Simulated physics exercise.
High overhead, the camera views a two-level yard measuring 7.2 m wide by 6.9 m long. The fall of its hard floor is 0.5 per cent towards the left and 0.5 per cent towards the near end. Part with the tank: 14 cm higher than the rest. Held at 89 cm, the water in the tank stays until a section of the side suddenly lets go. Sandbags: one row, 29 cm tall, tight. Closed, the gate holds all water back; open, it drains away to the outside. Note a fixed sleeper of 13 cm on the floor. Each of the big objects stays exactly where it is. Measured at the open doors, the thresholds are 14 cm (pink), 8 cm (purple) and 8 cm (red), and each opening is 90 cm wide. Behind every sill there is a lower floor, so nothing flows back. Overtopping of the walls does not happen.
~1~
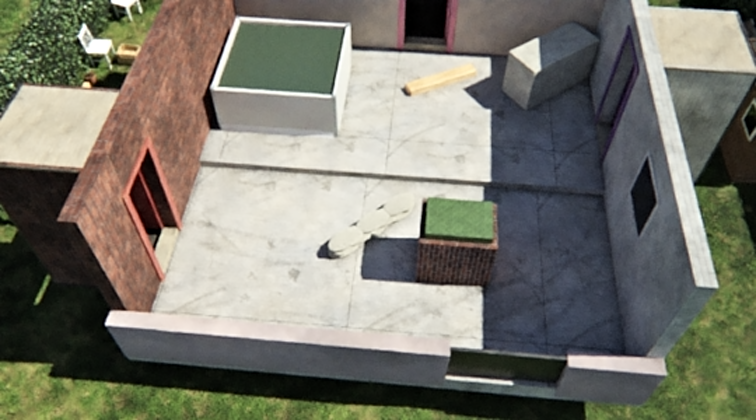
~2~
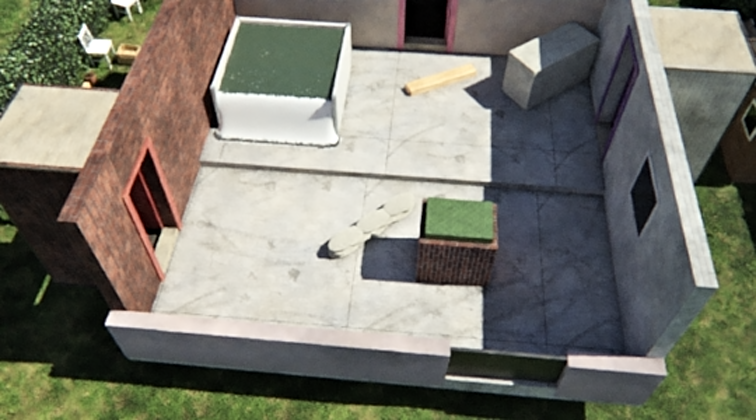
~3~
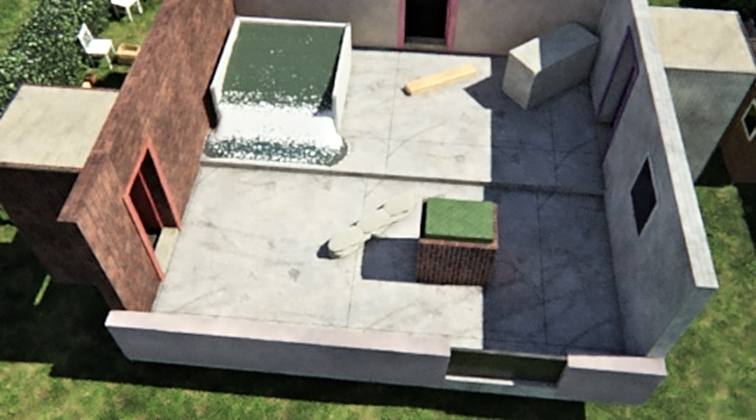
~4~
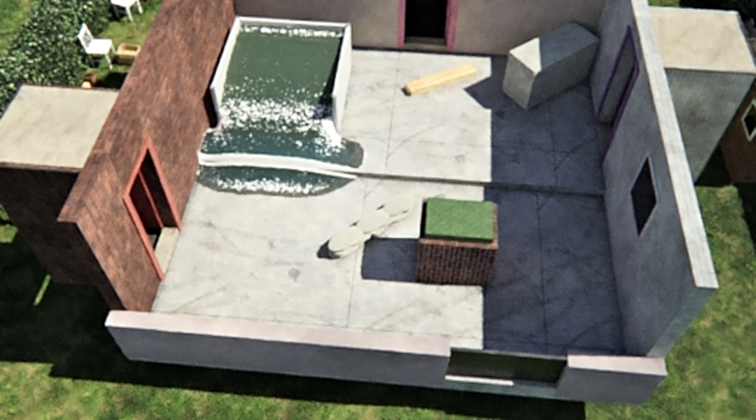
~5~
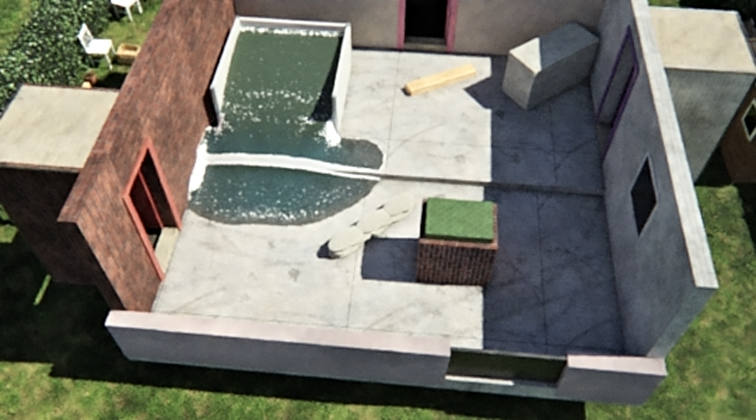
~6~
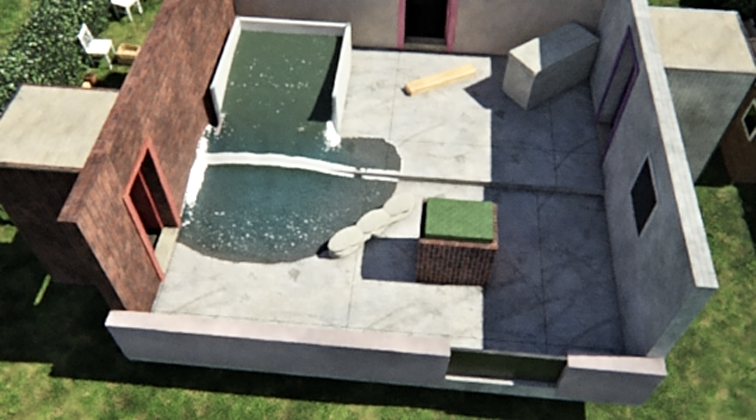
Dark green water pours from the white-walled tank and spreads across the walled yard's pale floor.
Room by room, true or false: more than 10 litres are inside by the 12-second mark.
Pink door false; purple door false; red door true.
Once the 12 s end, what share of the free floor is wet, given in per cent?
Close to 80 in a hundred parts are wet.
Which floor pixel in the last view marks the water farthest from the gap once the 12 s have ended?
Around pixel (618, 378).
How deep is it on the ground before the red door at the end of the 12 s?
Depth: Approx. 15.5 cm.
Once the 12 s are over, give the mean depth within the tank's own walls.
I'd put the mean depth near 2 centimetres.
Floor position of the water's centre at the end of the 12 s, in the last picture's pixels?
About (375, 248).
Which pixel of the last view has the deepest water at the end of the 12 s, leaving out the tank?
Near (144, 336).
A moment later water covers 30 % of the floor and is deepest (52 cm) near (144, 336); pink door not reached, purple door not reached, red door 16 cm at the sill, 1 L in.
Soon after water covers 35 % of the floor and is deepest (62 cm) near (144, 336); pink door not reached, purple door not reached, red door 15 cm at the sill, 20 L in.
Next water covers 60 % of the floor and is deepest (33 cm) near (168, 266); pink door not reached, purple door not reached, red door 30 cm at the sill, 100 L in.
Later on water covers 70 % of the floor and is deepest (24 cm) near (574, 193); pink door not reached, purple door 3 cm at the sill, 0 L in, red door 14 cm at the sill, 278 L in.
At the end water covers 80 % of the floor and is deepest (24 cm) near (144, 336); pink door not reached, purple door 2 cm at the sill, 0 L in, red door 15 cm at the sill, 347 L in.
